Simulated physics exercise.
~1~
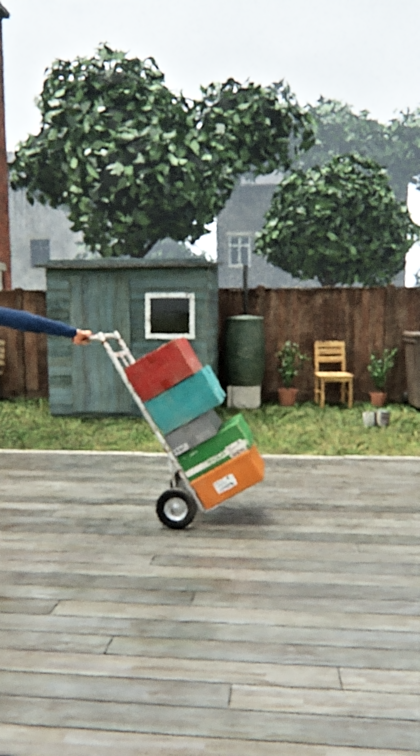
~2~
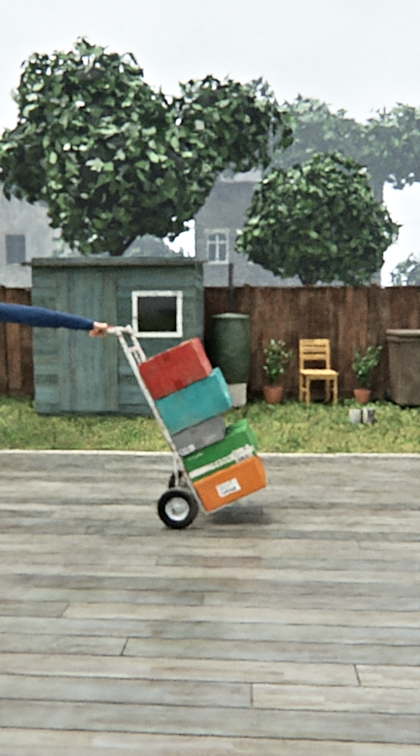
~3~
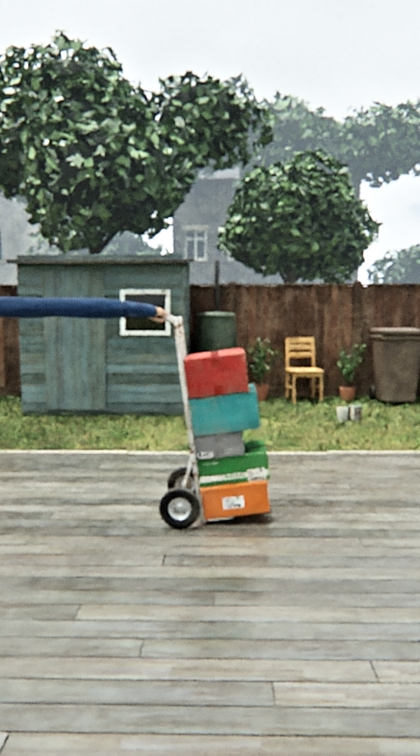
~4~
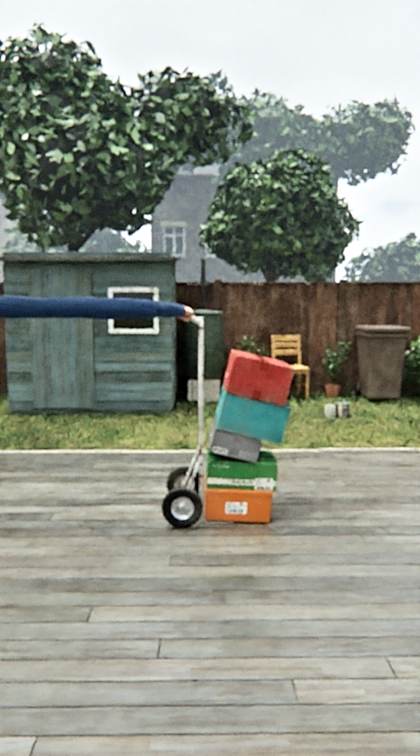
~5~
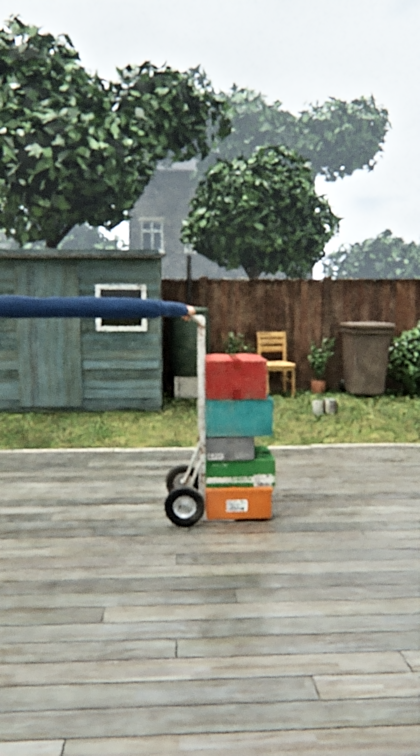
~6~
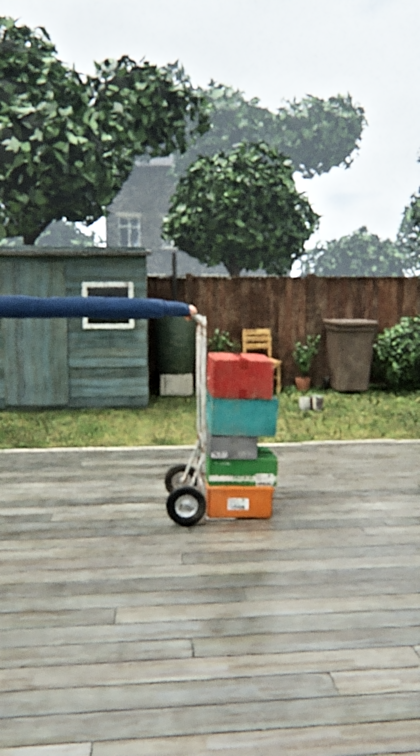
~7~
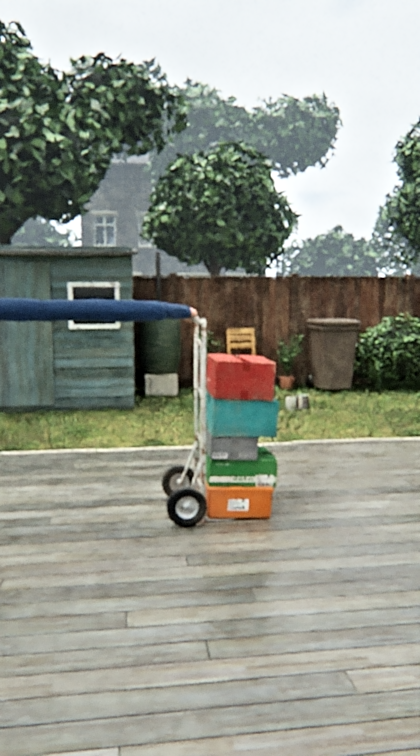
A hand truck leans back to the left on a wooden deck, held by a blue-sleeved arm and loaded with five boxes, red on top, then turquoise, grey, green and orange. The arm swings the truck upright, and the stack swings up with it. As the truck comes upright, the red, turquoise and grey boxes tip together toward the right, away from the frame. They rock back into line above the green and orange ones. The stack settles, slightly uneven but whole, beside the upright truck, with the hand still on its handle before a shed and fence.
